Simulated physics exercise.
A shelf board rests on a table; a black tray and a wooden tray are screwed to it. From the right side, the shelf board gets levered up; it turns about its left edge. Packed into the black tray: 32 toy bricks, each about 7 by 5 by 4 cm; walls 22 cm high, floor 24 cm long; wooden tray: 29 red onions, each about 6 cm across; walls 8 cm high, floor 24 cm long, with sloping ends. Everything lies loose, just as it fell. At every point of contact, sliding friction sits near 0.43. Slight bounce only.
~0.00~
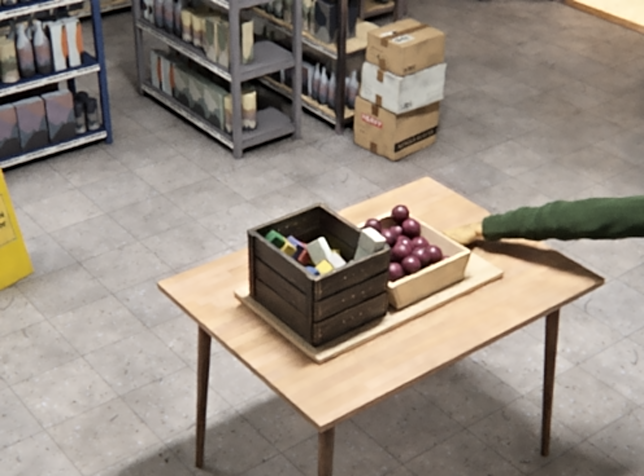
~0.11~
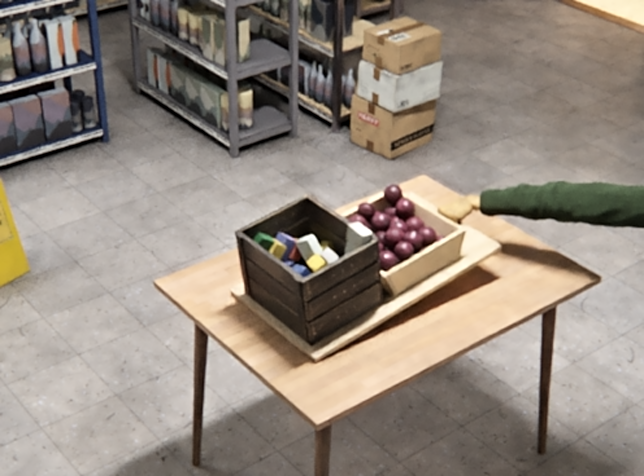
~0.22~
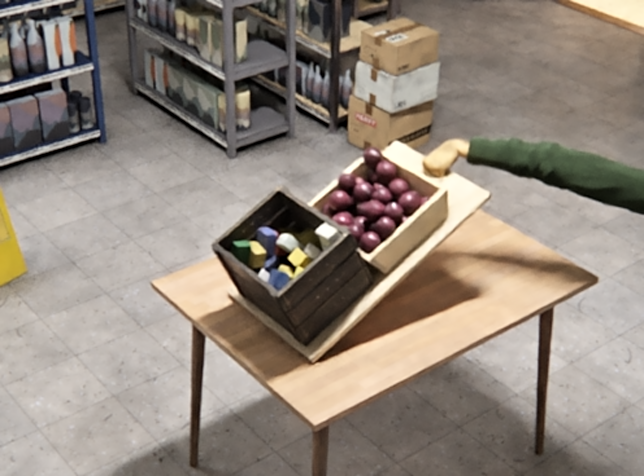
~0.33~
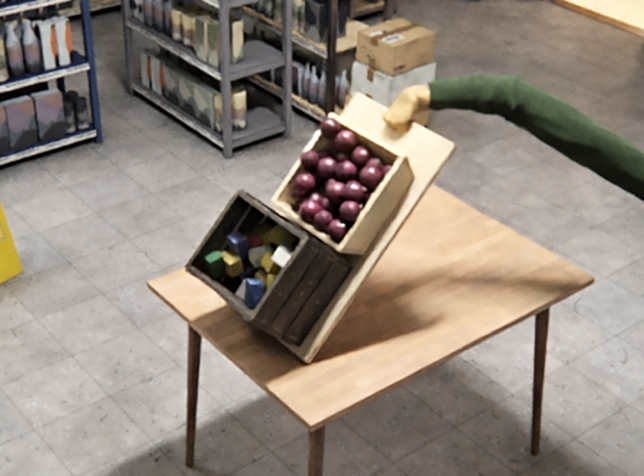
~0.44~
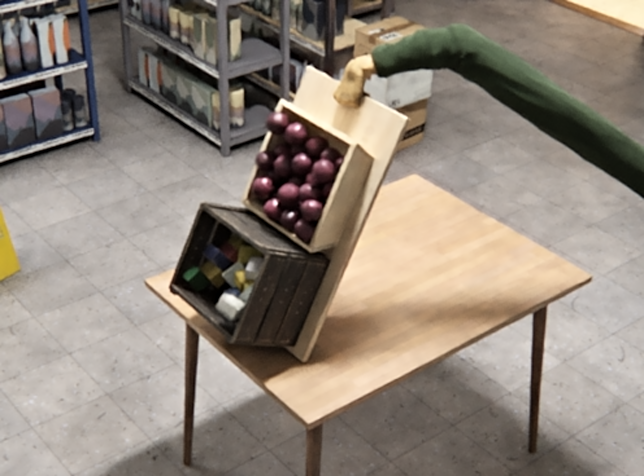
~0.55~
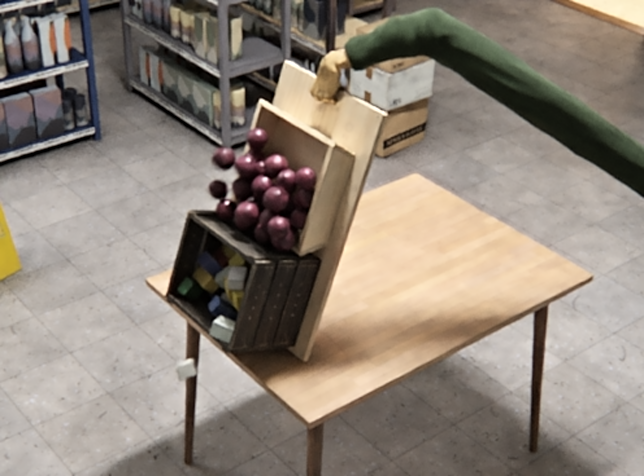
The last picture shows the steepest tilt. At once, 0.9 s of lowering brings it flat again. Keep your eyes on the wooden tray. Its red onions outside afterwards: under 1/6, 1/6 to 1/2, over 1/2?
My guess is it will lose more than one half of its load.
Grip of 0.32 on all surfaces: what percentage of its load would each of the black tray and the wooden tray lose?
Black tray 10, wooden tray 60 per cent.
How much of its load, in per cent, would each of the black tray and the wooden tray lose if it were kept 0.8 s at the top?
With that change, black tray sheds 20 percent and wooden tray sheds 60 percent.
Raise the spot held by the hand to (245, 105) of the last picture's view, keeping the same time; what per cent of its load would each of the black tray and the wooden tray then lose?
Black tray 50 %, wooden tray 100 %.
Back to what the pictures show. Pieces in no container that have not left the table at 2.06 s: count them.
About 0.
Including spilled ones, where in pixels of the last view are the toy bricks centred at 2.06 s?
I'd put it close to (294, 291).
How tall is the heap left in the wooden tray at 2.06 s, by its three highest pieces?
I'd say near 6 cm.
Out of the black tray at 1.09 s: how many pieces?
At that moment the black tray count out stands near 2.
After 0.79 s, tilt 58°; 1 of 32 out of the black tray and 16 of 29 out of the wooden tray.
After 1.09 s, tilt 25°; 2 of 32 out of the black tray and 18 of 29 out of the wooden tray.
After 1.51 s, tilt 0°; 2 of 32 out of the black tray and 18 of 29 out of the wooden tray.
Outcome (at 2.06 s), 2 of 32 out of the black tray and 18 of 29 out of the wooden tray. Asked share, 18 of 29, 62 per cent.
